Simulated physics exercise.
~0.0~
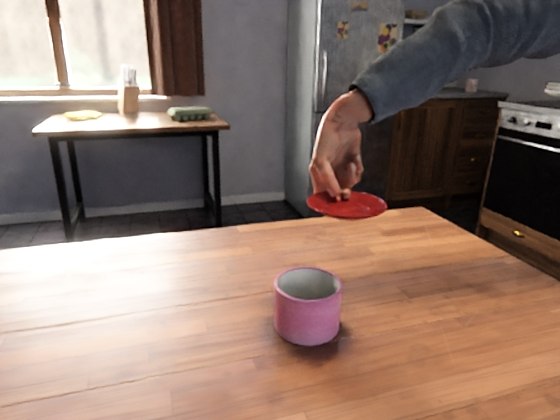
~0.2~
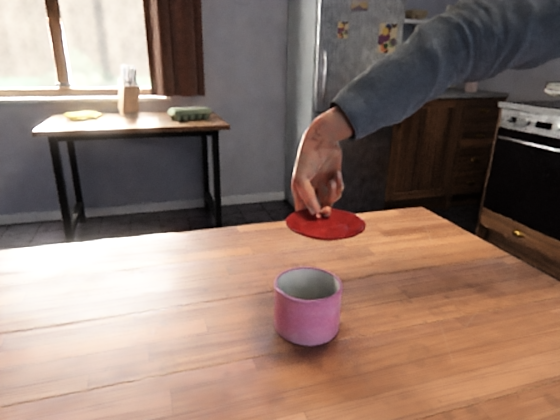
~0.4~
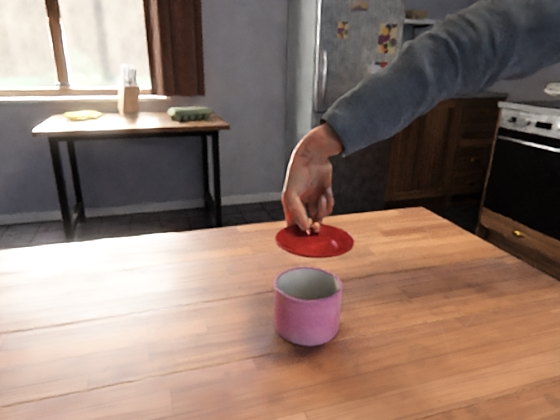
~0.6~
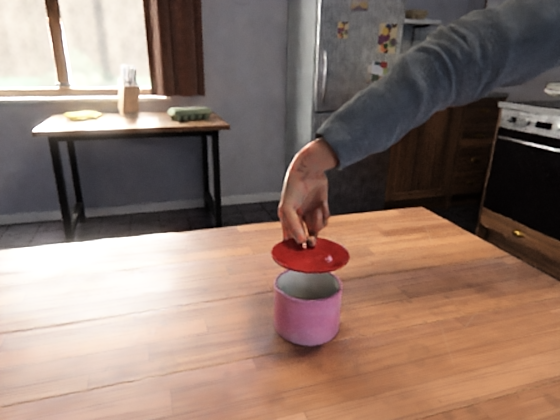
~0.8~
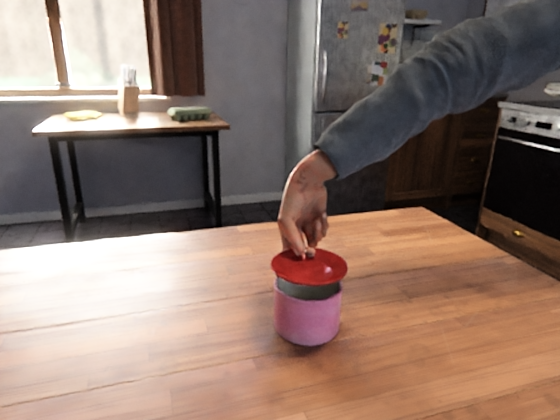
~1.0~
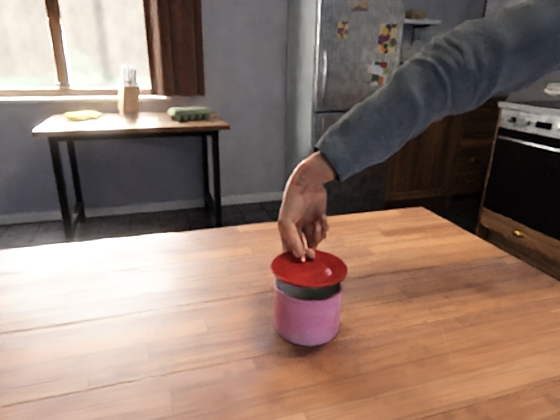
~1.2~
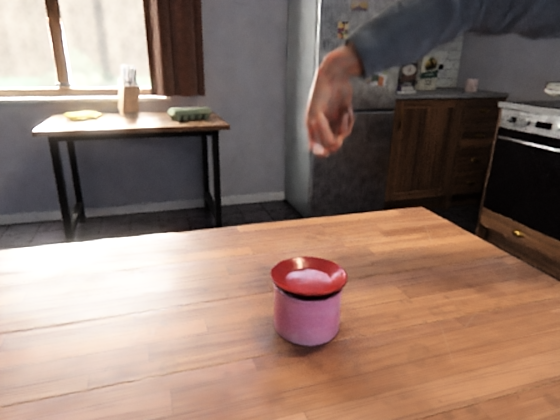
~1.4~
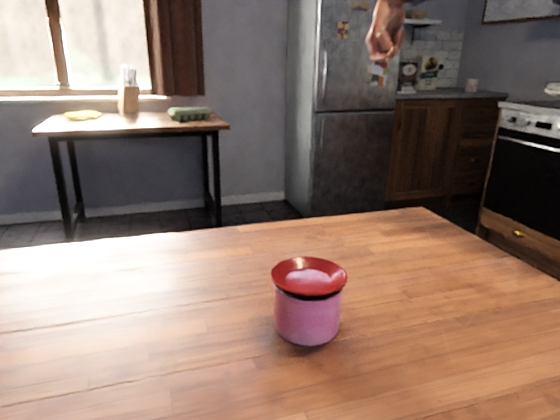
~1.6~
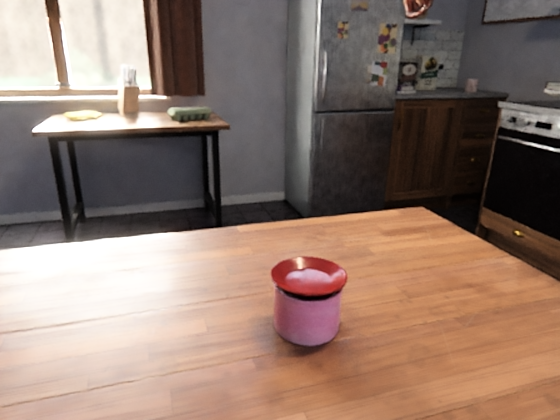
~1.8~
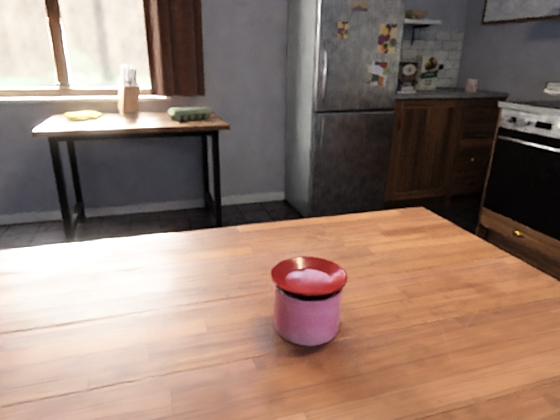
The clip opens on a wooden table in a kitchen, where a small pink container stands open while a hand in a blue-grey sleeve reaches in from the right, holding a red saucer above it. The hand carries the saucer left and down until it hovers over the opening. It then lowers the saucer onto the container's rim and briefly keeps hold. The fingers let go, and the hand lifts away toward the upper right and leaves the view. The red saucer stays still on top, covering the pink container's opening.
